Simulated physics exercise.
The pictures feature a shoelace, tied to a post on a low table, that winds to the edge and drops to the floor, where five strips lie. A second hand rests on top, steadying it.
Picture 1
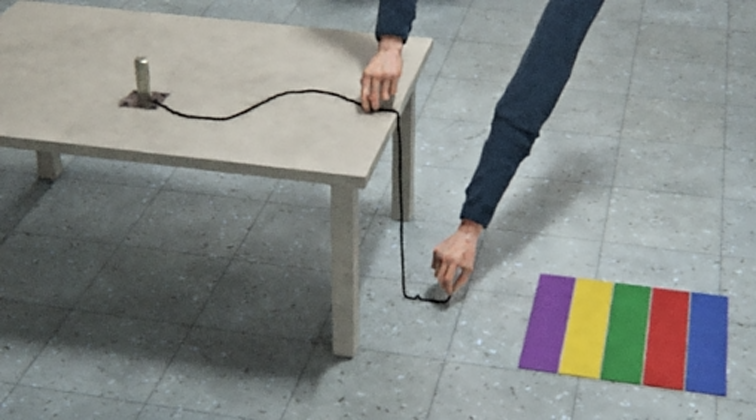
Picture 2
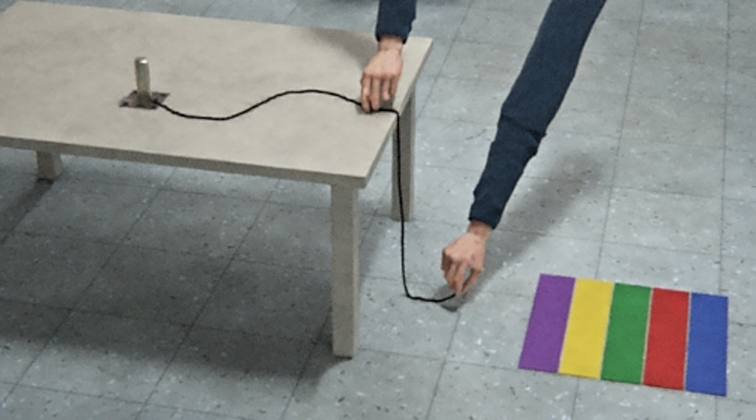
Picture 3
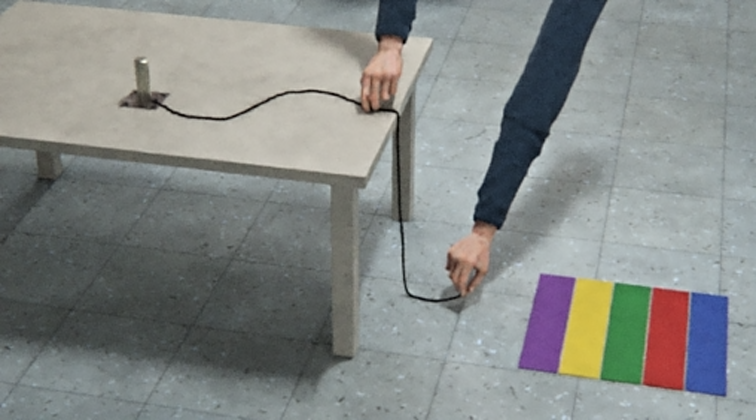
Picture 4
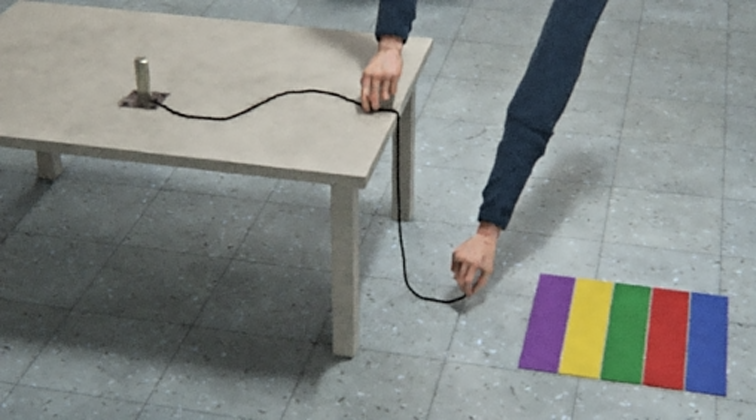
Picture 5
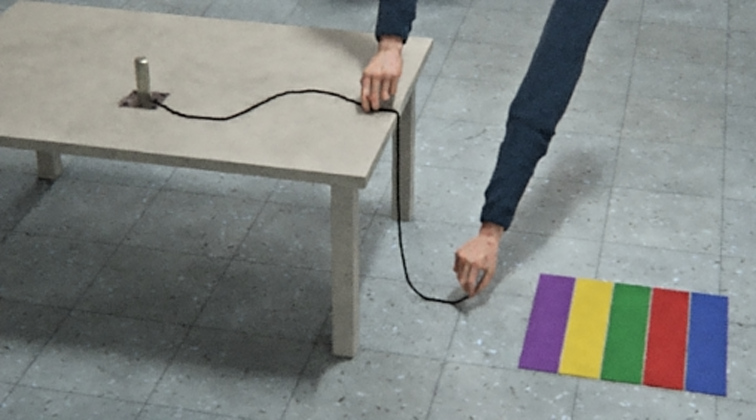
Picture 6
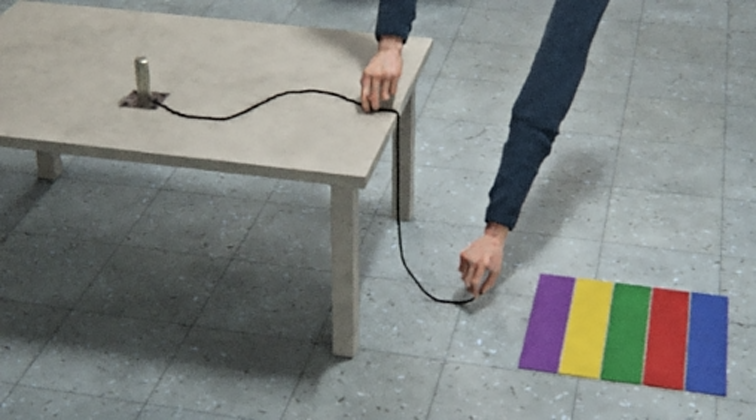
On a grey tiled floor beside a low table, one hand pins a dark cord, tied to a post, at the table's edge while another holds its lower end near five coloured strips. The lower hand draws the end slightly rightward along the floor, and the hanging cord's sharp bend opens into a curve.
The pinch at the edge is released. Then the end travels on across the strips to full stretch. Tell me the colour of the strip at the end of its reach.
It is red.
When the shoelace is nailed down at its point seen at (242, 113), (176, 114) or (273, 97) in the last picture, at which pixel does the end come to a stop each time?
For the three tries you'd see (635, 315), (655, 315) and (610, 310).
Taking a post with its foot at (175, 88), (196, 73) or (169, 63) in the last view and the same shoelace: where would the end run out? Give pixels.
About (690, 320), then (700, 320), then (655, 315).
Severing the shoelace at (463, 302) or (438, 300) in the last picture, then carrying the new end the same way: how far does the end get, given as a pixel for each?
First try near (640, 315), second near (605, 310).
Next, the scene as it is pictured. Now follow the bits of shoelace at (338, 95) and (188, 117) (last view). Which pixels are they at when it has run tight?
One ends up around (389, 114), the other around (213, 104).
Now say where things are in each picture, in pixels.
In the first picture, end (452, 290); purple (541, 352); yellow (582, 357); green (623, 363); red (665, 368); blue (706, 374).
In the second picture, end (461, 291); shoelace through (179, 113) (255, 106) (328, 93) (398, 122) (401, 205) (404, 277).
In the third picture, end (466, 292).
In the fourth picture, end (471, 292); shoelace through (179, 113) (255, 106) (328, 93) (398, 122) (399, 204) (405, 277).
In the fifth picture, end (474, 293).
In the sixth picture, end (479, 293); shoelace through (179, 113) (255, 106) (328, 93) (398, 122) (398, 204) (413, 276).
Early on, end near (592, 308); over yellow.
Midway, end near (640, 314); over green.
At the end of the slack, end near (669, 317); over red. It gets as far as the red strip.
